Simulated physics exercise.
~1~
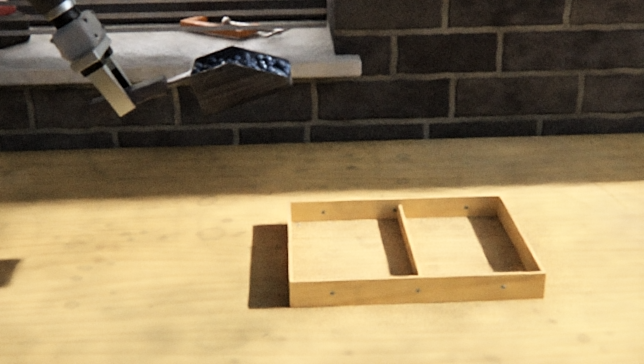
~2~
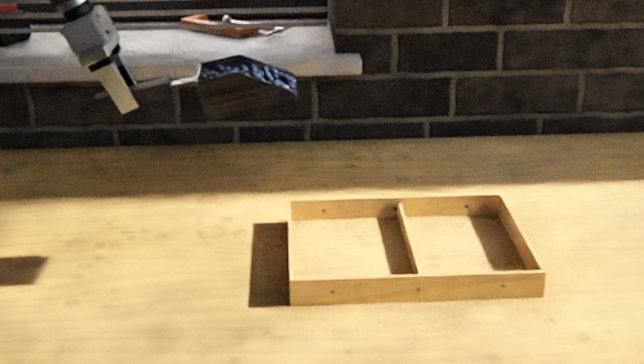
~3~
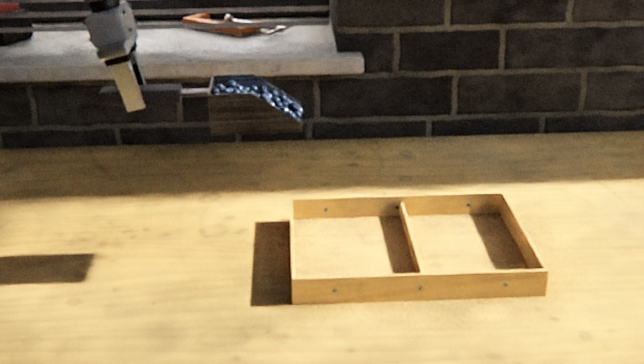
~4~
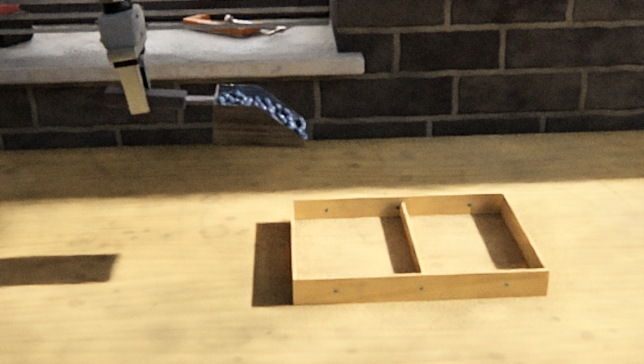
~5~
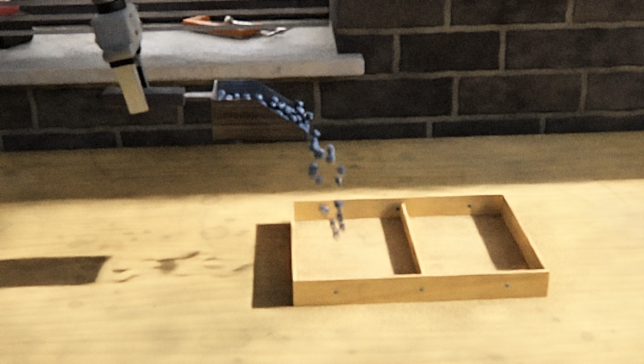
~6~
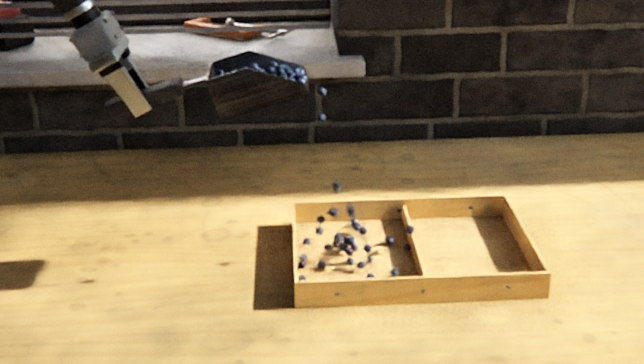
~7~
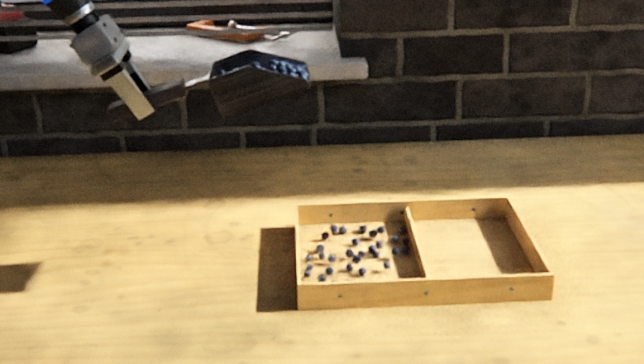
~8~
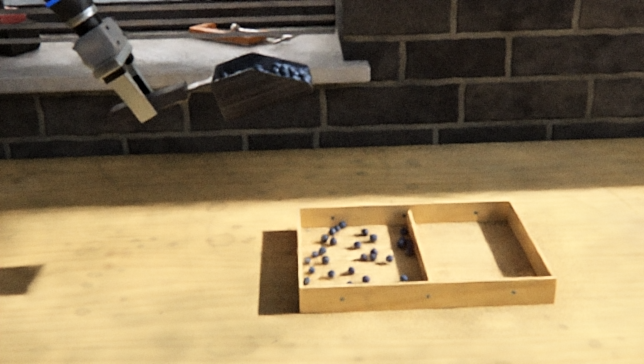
A robot arm lowered a scoop of dark blue beads and tipped it forward, spilling some into the left part of a divided wooden tray, then lifted and tilted it back, leaving the beads scattered there and the right part empty.
